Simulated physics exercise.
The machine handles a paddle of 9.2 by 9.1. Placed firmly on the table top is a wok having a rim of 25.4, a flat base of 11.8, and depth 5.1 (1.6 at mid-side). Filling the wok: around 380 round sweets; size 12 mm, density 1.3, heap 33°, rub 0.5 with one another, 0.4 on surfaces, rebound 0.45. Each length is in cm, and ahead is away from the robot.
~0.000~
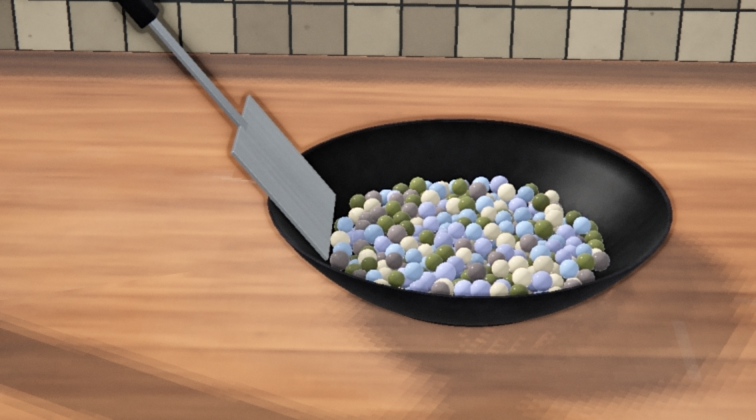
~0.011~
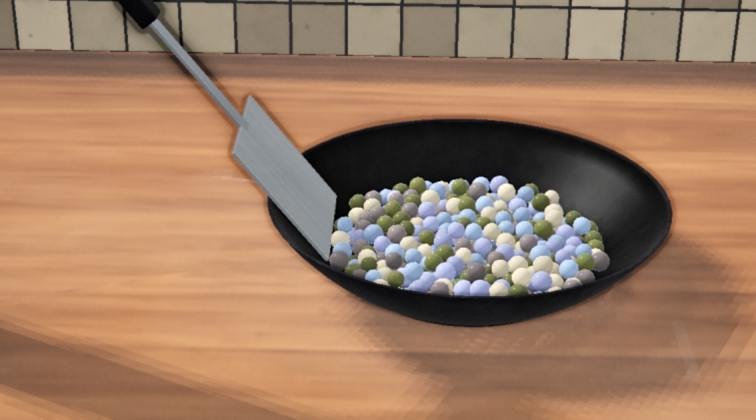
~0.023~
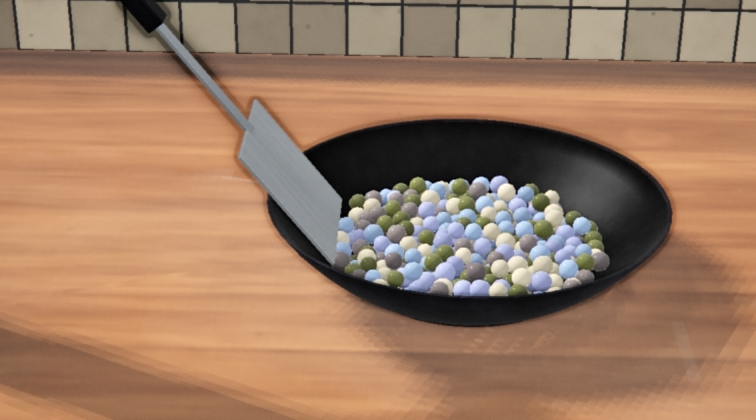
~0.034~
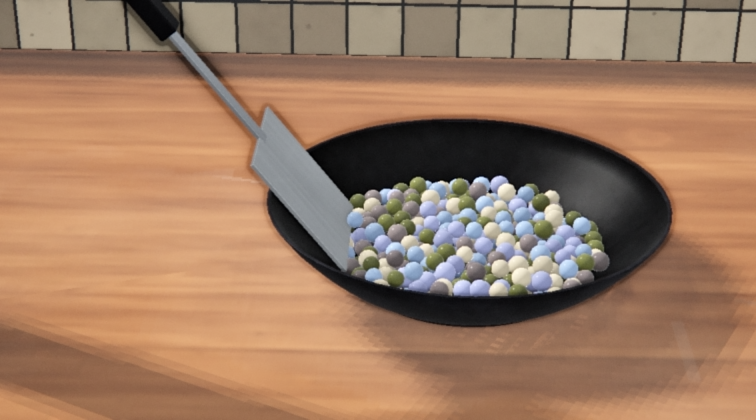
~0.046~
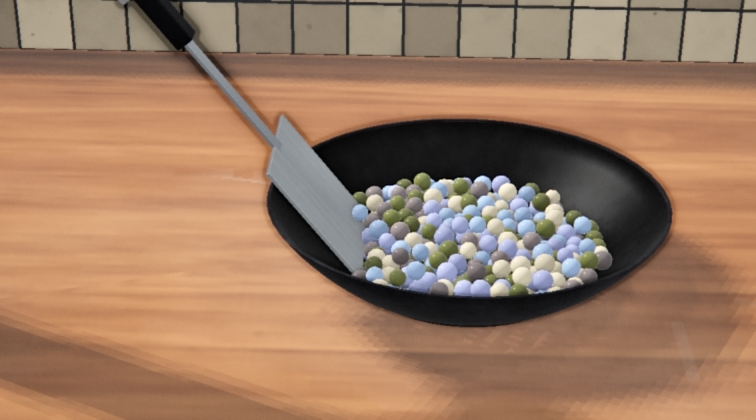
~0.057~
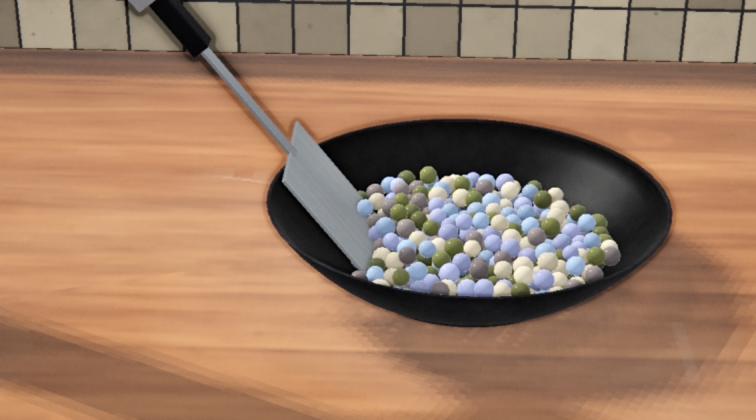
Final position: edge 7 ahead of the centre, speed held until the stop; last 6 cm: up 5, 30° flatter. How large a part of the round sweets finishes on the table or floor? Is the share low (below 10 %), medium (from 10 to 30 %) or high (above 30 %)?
The share is medium, from 10 to 30 %.
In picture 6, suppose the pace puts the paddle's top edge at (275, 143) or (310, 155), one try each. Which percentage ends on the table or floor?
About 10 and 30 per cent.
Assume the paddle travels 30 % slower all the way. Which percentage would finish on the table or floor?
I'd say close to 10 per cent.
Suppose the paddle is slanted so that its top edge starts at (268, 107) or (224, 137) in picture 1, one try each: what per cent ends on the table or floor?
About 25 and 25 per cent.
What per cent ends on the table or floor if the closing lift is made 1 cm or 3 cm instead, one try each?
Some 15 and 25 per cent.
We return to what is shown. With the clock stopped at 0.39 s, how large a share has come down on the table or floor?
Roughly 10 percent.
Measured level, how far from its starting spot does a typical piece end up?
I'd put it at close to 5 centimetres.
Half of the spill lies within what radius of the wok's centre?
It's around 26 cm.
By 0.11 s, sloping 52°, highest piece 5 above the table; 379 in the wok.
By 0.16 s, sloping 42°, highest piece 6 above the table; 378 in the wok, 1 on the blade or in flight.
By 0.39 s, sloping 22°, highest piece 9 above the table; 305 in the wok, 35 on the table or floor, 39 on the blade or in flight.
By 1.44 s, sloping 22°, highest piece 6 above the table; 305 in the wok, 74 on the table or floor.
Final count, 305 in the wok, 74 on the table or floor. That is 20 % on the table or floor.
